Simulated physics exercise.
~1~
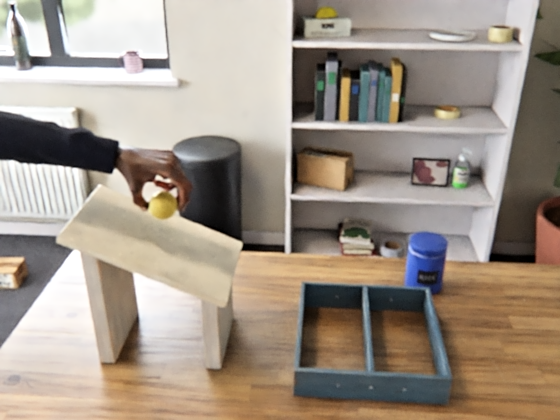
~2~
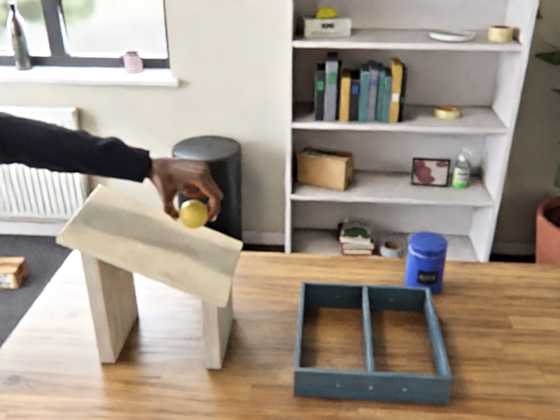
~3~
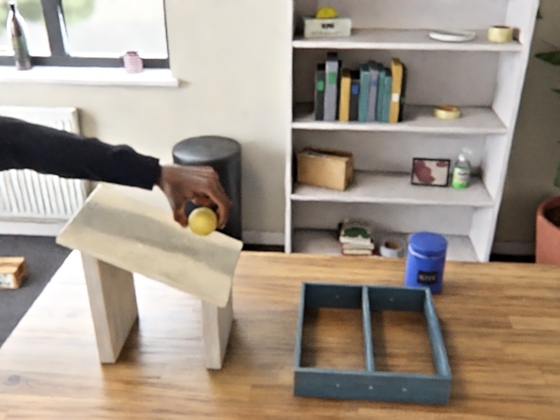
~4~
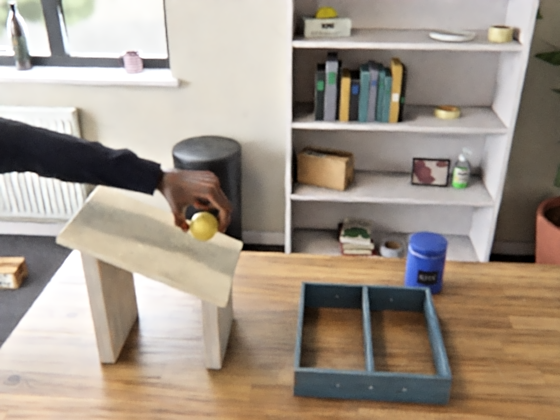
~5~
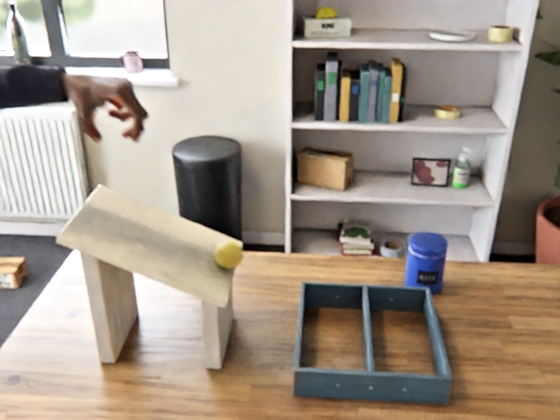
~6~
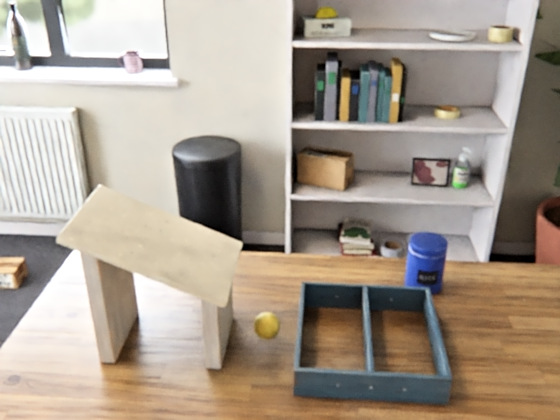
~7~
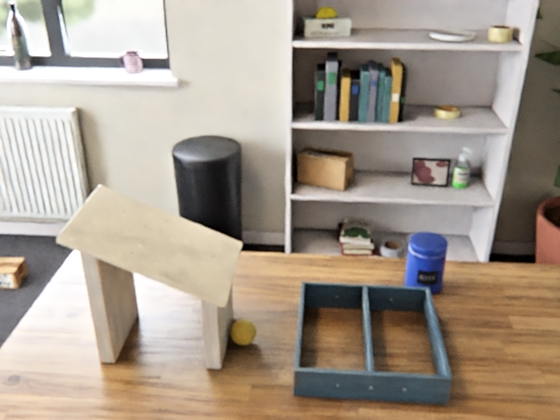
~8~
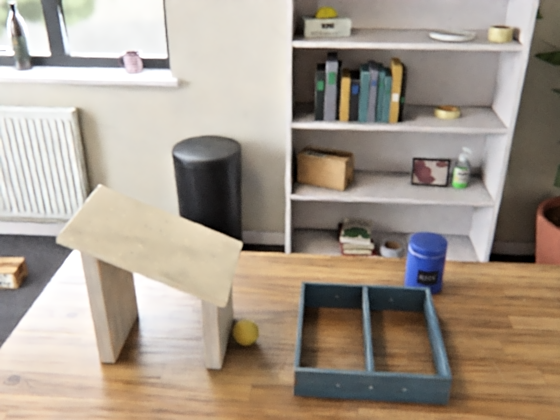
A yellow lemon, released by a hand, drops off a slanted board and rests outside the tray.
